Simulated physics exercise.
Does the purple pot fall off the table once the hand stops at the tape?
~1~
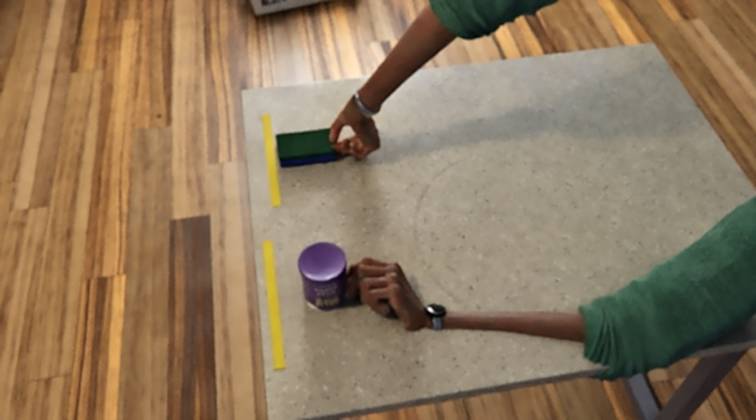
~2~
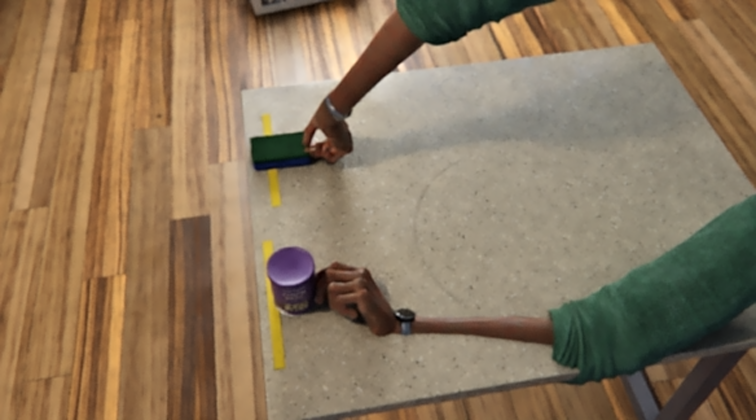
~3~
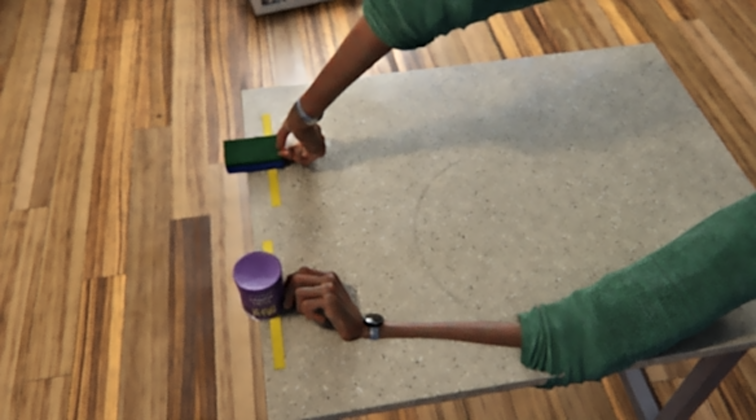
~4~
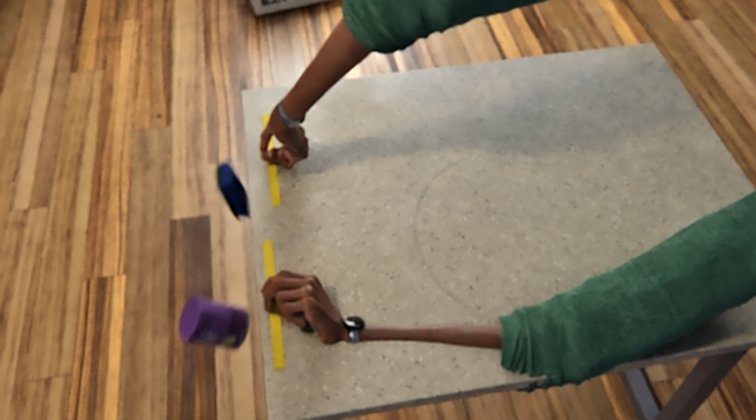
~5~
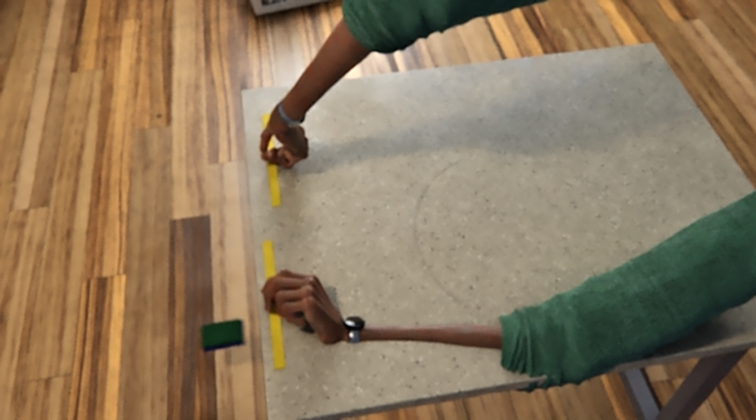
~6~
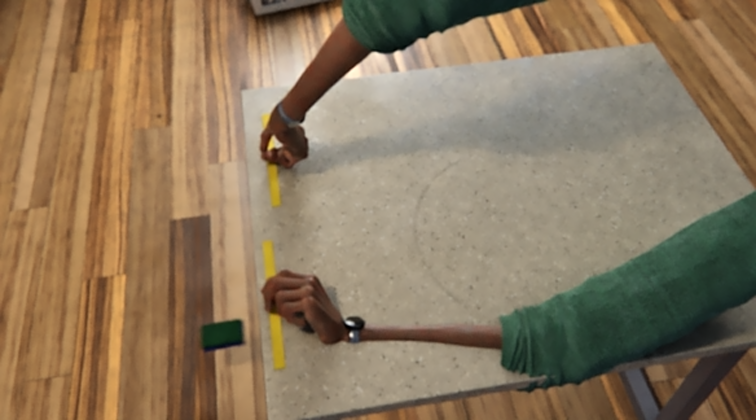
Yes, the purple pot tips over the left edge and drops off the table.
A blue sponge with a green top and a purple pot slide left across a speckled grey table, each nudged by a hand of someone in green sleeves. Yellow tape strips lie ahead of them near the table's left end. The sponge and the upright pot cross the tape and jut out past the edge as the hands follow. The hands stop at the strips, and both things tip over the edge, the sponge turning and the pot leaning as they drop. The sponge ends up green side up on the wooden floor, while the pot is out of sight.
